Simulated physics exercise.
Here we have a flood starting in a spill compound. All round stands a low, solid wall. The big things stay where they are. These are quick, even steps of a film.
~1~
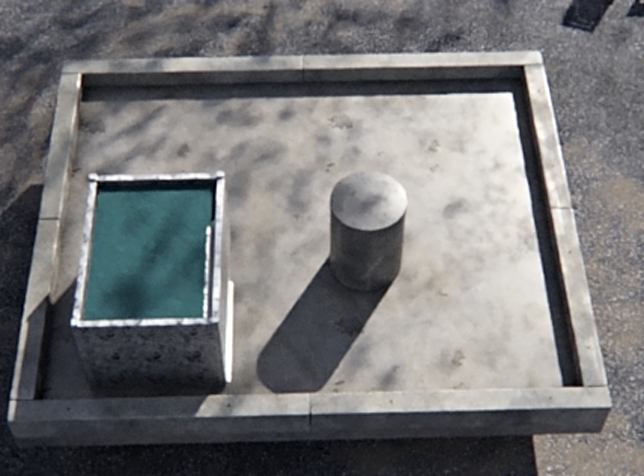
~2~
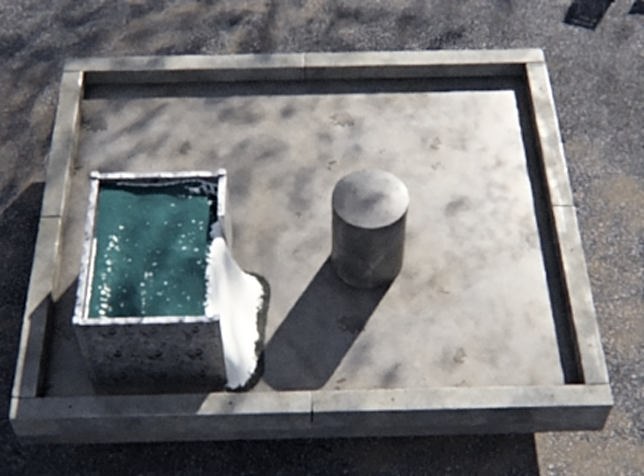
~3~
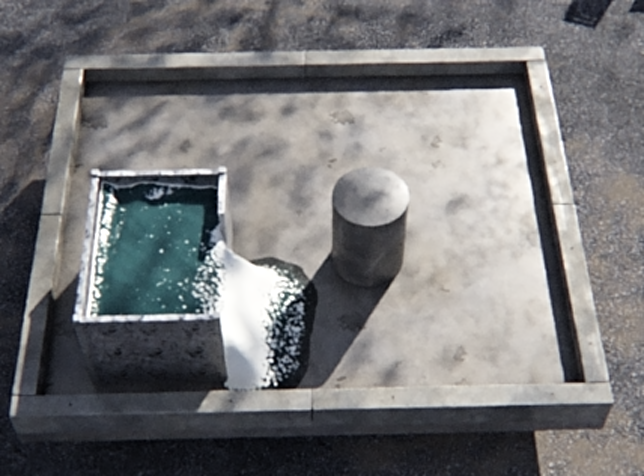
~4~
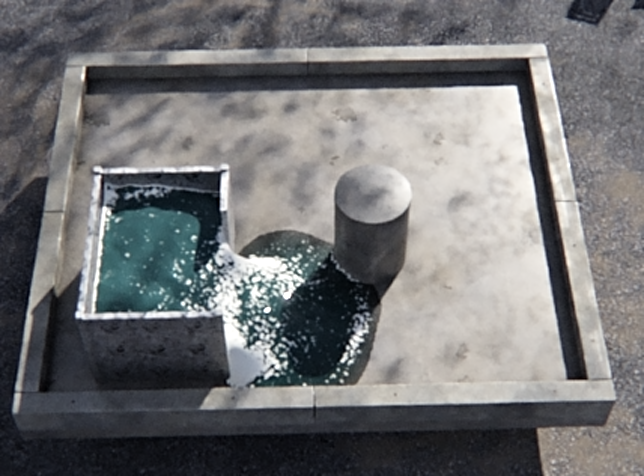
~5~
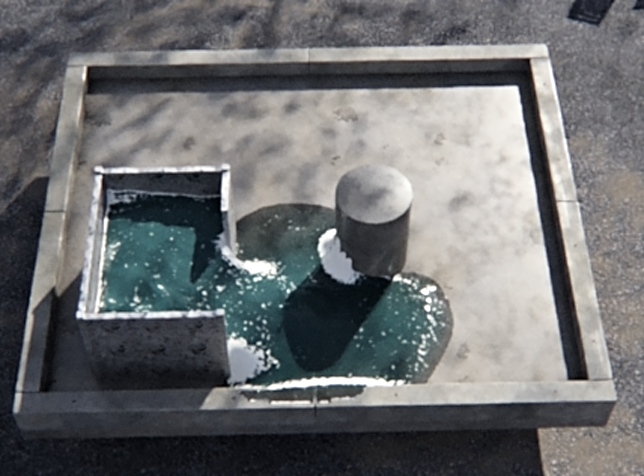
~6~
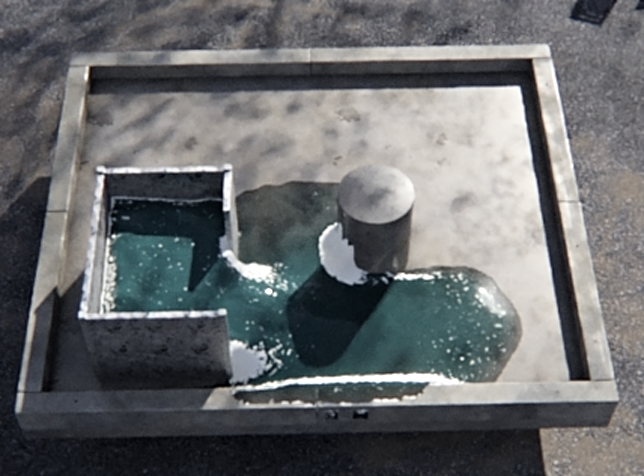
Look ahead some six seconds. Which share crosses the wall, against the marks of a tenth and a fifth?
Over the wall goes above a fifth.
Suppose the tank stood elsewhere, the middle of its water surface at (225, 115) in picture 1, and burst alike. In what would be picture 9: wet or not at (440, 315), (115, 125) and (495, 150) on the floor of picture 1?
As listed: Not flooded, dry, awash.
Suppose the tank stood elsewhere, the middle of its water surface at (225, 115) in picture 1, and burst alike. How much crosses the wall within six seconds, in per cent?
About 18 per cent.
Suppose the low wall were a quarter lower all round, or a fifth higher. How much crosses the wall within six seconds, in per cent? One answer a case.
Roughly 34 per cent, then 16 per cent.
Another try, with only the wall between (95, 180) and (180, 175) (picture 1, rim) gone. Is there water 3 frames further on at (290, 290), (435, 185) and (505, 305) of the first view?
In that order: Dry, clear, not flooded.
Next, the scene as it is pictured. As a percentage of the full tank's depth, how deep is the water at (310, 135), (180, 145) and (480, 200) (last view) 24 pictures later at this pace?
In turn 2, 0 and 8 in a hundred.
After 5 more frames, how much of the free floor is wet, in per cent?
About 45 per cent.
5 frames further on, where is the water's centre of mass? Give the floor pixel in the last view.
Around (305, 316).
A moment on, water covers 35 % of the floor; the low wall has let 0 % over.
Next, water covers 40 % of the floor; the low wall has let 1 % over.
Then, water covers 60 % of the floor; the low wall has let 18 % over.
Later, water covers 65 % of the floor; the low wall has let 23 % over.
In the end, water covers 80 % of the floor; the low wall has let 23 % over.
